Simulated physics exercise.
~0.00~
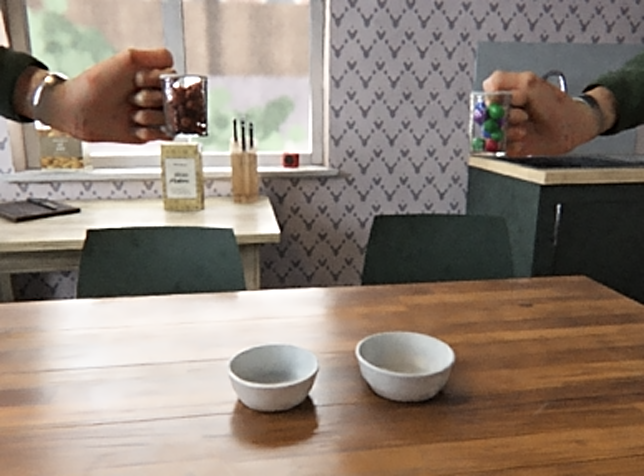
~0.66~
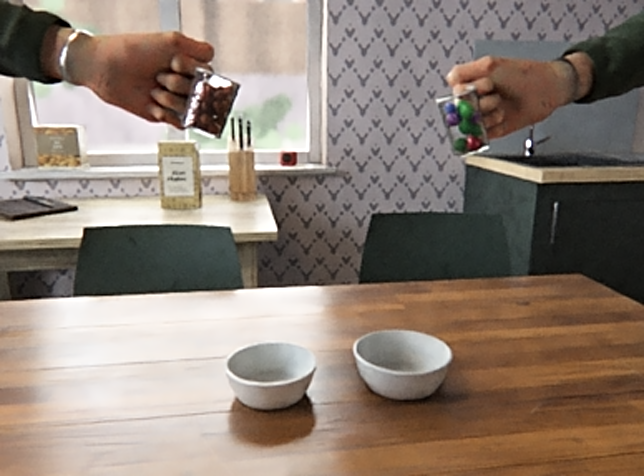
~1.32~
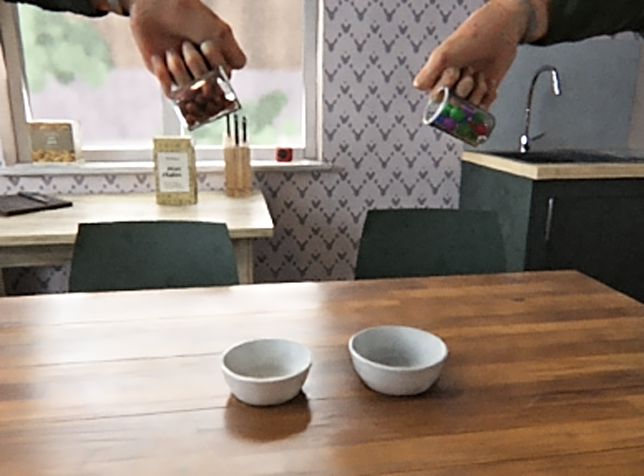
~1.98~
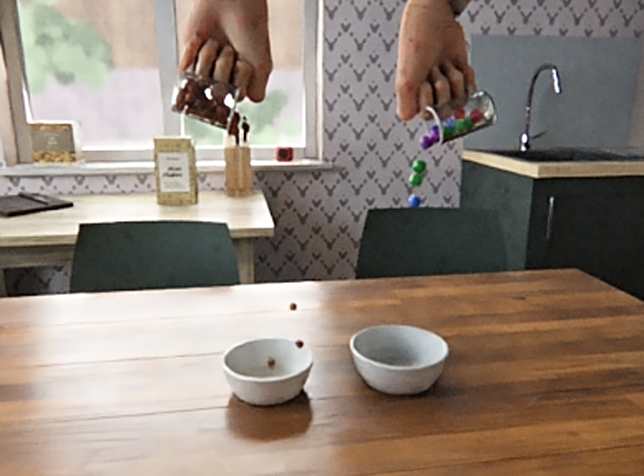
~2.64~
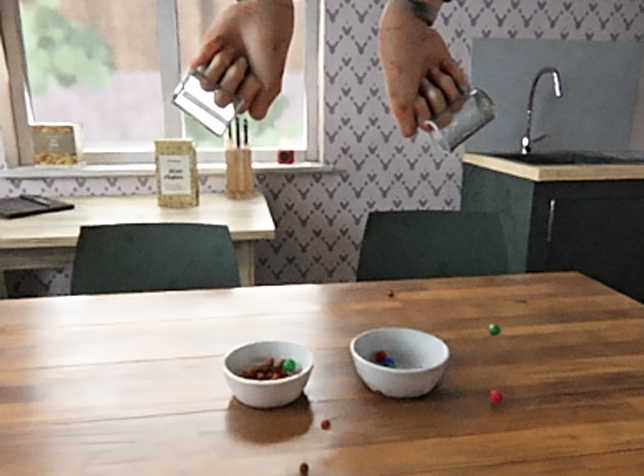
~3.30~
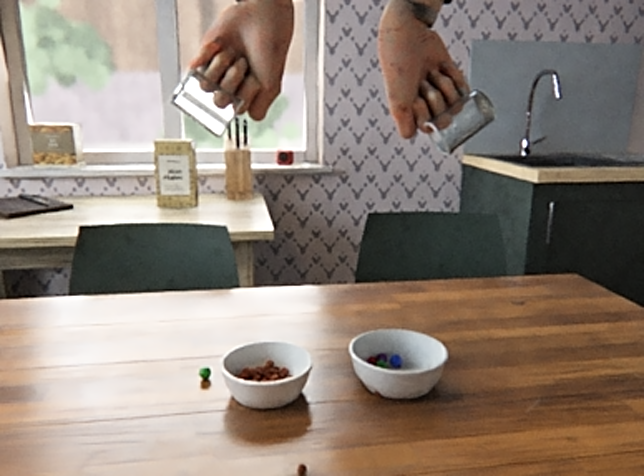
We see two hands tilt glass cups of small brown pieces and colourful balls above two white bowls on a wooden table, emptying them. Most brown pieces settle in the left bowl and several colourful balls in the right, while a few pieces scatter outside the bowls.
